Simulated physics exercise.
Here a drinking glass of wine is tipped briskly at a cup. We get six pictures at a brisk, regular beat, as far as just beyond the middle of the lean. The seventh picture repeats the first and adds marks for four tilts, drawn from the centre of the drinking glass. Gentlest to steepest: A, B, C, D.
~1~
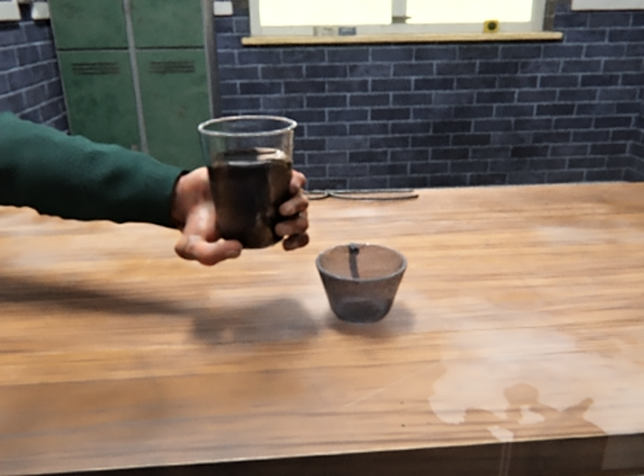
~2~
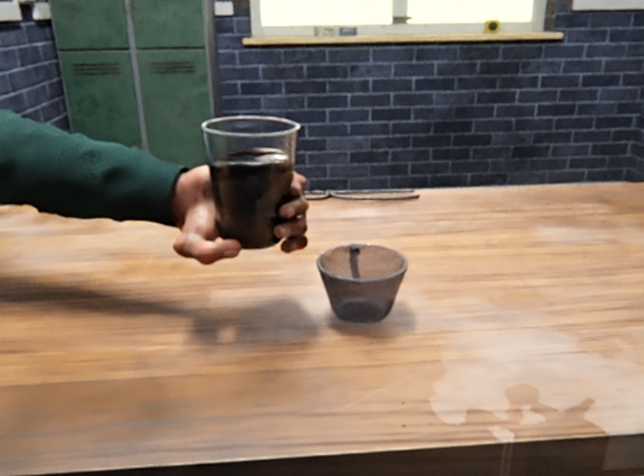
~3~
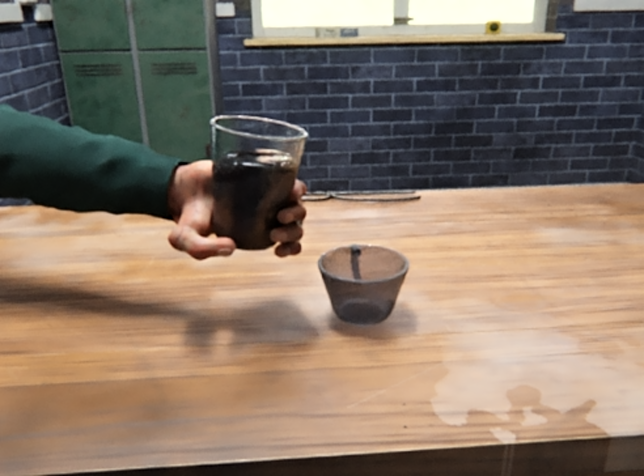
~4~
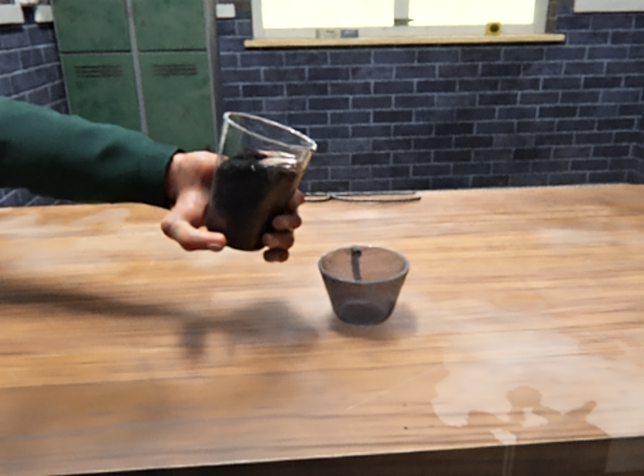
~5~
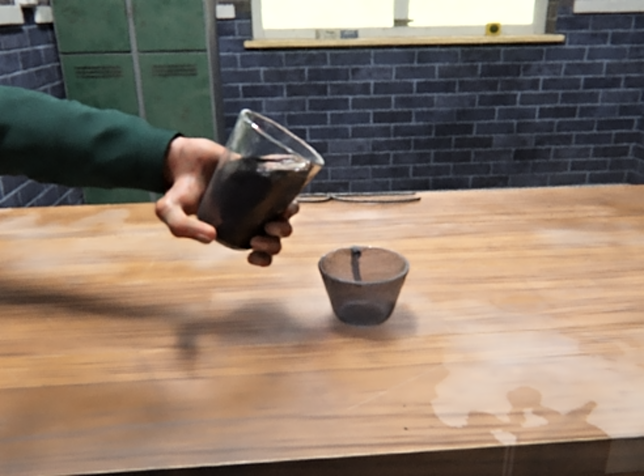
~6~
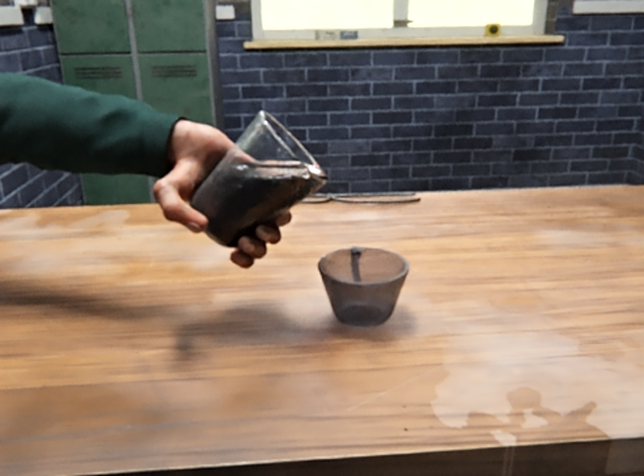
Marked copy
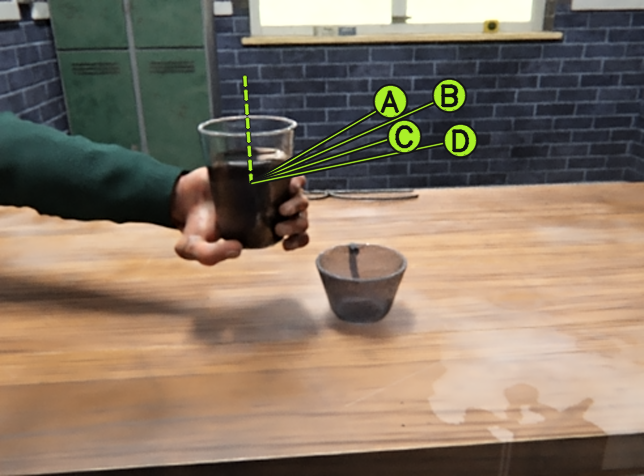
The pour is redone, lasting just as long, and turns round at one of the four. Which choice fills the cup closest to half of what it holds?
Best: B.
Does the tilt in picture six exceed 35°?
Yes, it does.
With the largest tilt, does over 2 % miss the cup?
Yes, it does.
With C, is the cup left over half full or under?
Over.
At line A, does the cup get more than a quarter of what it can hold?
Yes.
On the marked copy, A at (376, 111); B at (434, 102); C at (387, 139); D at (443, 143).
With A, the cup ends with about 33 % of what it can hold; 3 % of the wine is spilt.
With B, the cup ends with about 51 % of what it can hold.
With C, the cup ends with about 67 % of what it can hold; 4 % of the wine is spilt.
With D, the cup ends with about 74 % of what it can hold; 12 % of the wine is spilt.
